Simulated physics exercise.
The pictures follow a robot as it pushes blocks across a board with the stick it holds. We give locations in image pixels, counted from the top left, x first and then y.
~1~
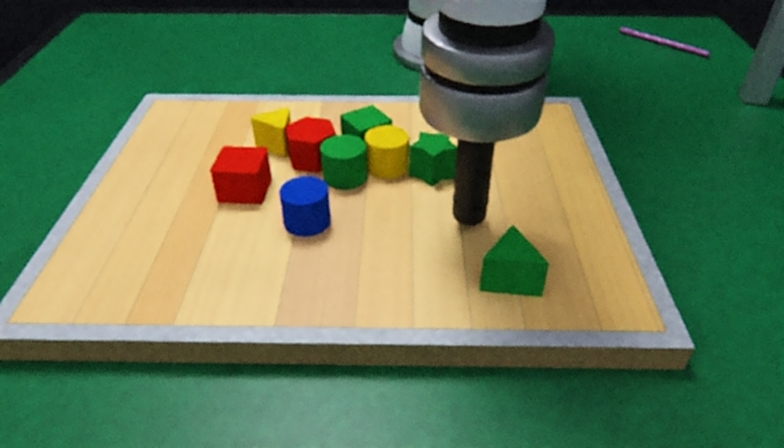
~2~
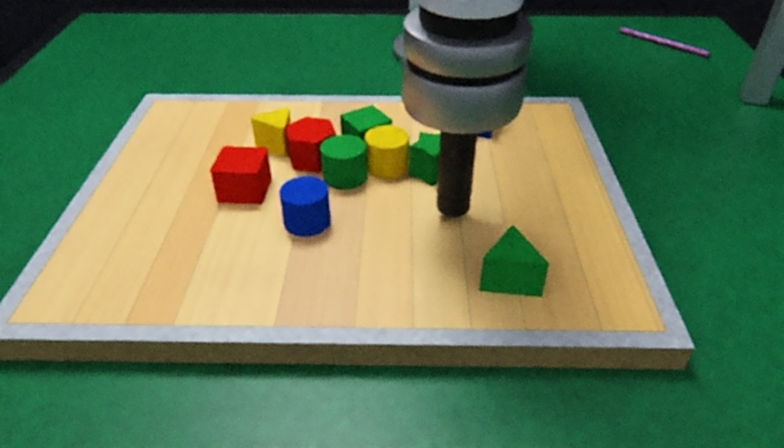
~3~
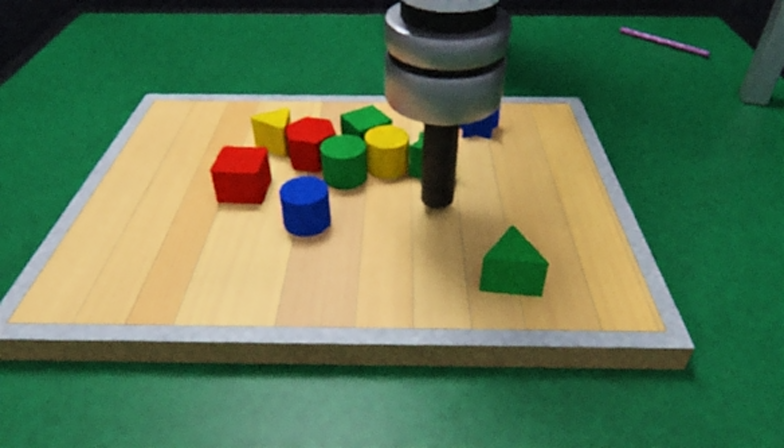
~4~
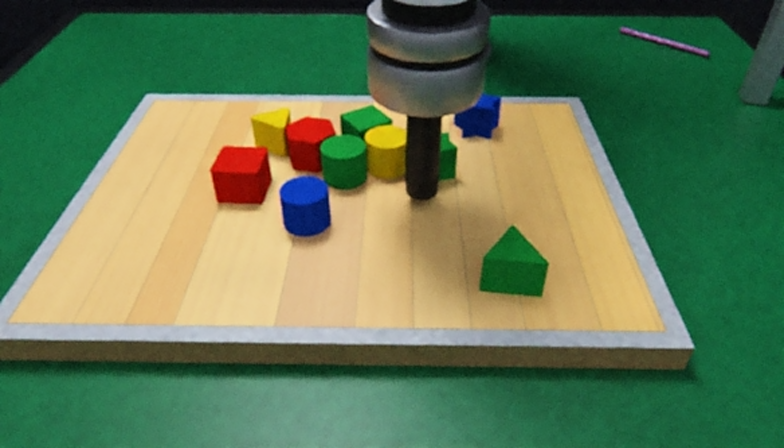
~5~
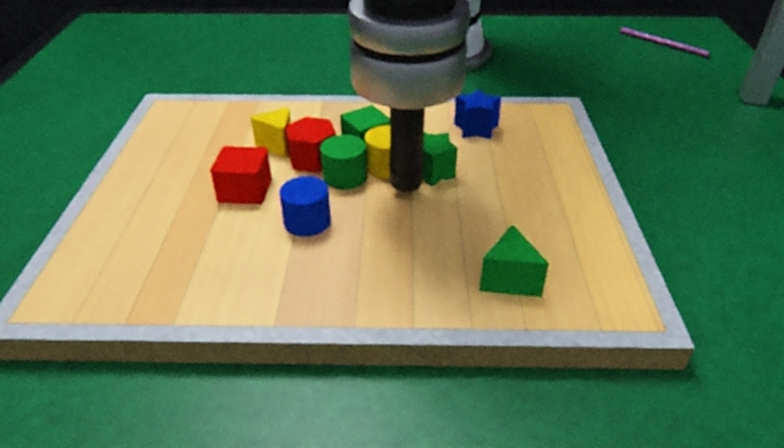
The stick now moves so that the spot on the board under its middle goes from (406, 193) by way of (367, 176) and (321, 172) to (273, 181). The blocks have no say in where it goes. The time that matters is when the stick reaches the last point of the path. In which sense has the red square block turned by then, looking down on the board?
Short answer: Counterclockwise.
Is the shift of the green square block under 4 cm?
Final answer: Yes.
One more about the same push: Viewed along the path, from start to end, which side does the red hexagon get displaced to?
Towards the right-hand side.
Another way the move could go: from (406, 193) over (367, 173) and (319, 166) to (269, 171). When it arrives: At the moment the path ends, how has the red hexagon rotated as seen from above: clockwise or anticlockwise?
From above, the red hexagon will be seen to turn clockwise.
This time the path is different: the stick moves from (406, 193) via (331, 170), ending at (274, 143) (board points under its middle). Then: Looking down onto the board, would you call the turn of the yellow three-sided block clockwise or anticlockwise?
From above, it looks like the yellow three-sided block goes clockwise.
What follows on the original path. One third of the way, stick at (366, 167); red hexagon at (298, 126), turned 15° clockwise; green disc at (327, 144); green square block at (361, 105); yellow disc at (373, 126).
Two thirds of the way, stick at (318, 163); red square block at (230, 161), turned 10° anticlockwise; red hexagon at (264, 119), turned 55° clockwise; green disc at (277, 142); green square block at (360, 103); yellow disc at (370, 124).
At the end, stick at (272, 172); red square block at (199, 165), turned 75° anticlockwise; red hexagon at (254, 118), turned 80° clockwise; green disc at (235, 143); green square block at (360, 103); yellow disc at (370, 124).
